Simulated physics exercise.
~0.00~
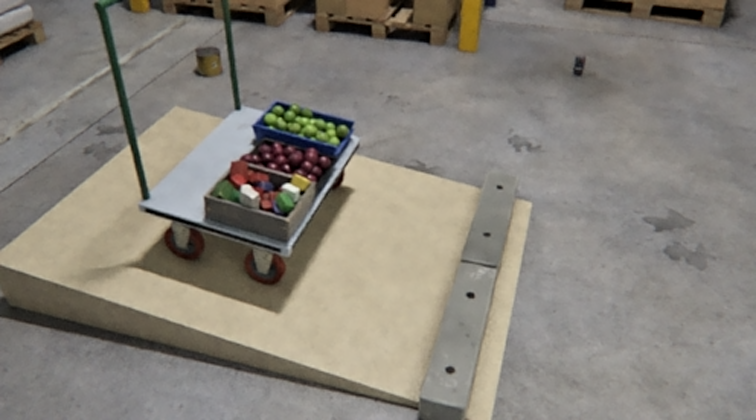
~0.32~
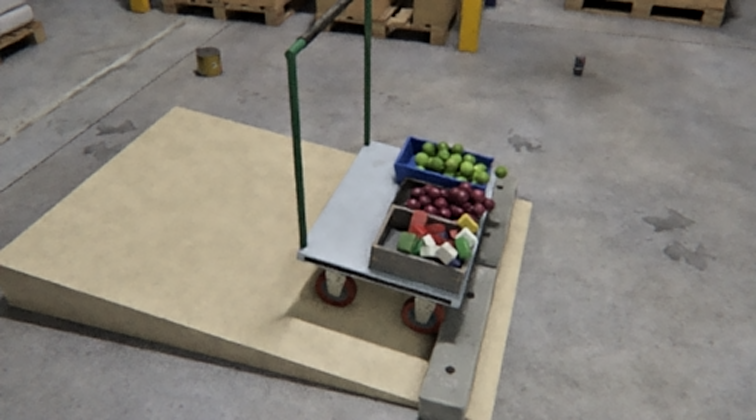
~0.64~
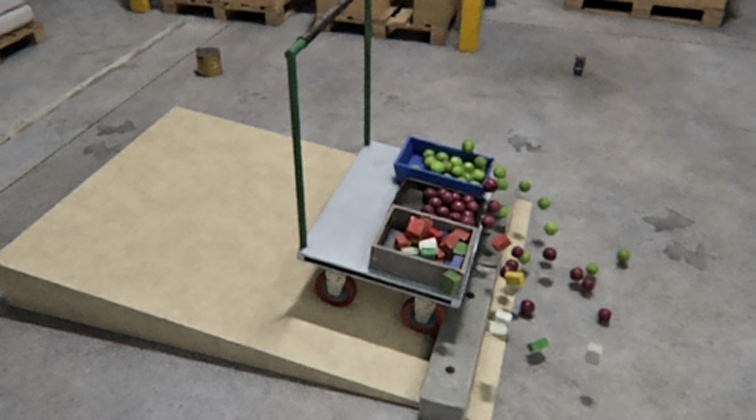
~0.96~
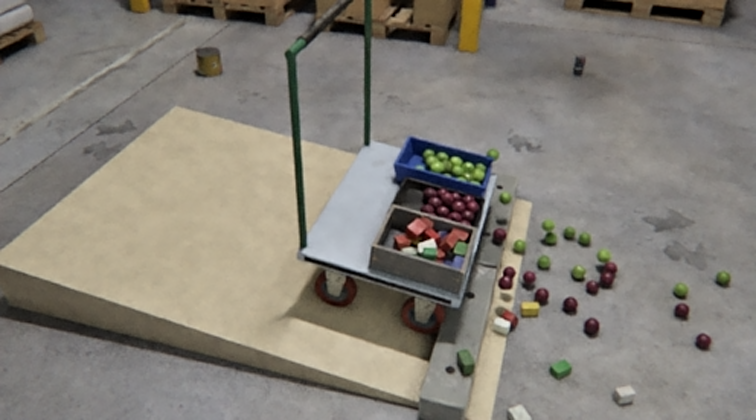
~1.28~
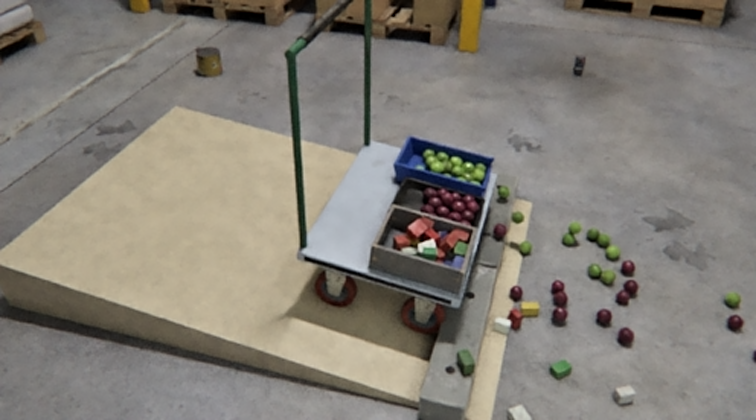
In the video, a flat cart carrying crates of green apples, red onions and toy bricks rolls right down a ramp and stops at a kerb. Some of each load spills over the kerb and scatters across the floor, while the crates stay on the deck, still partly filled.
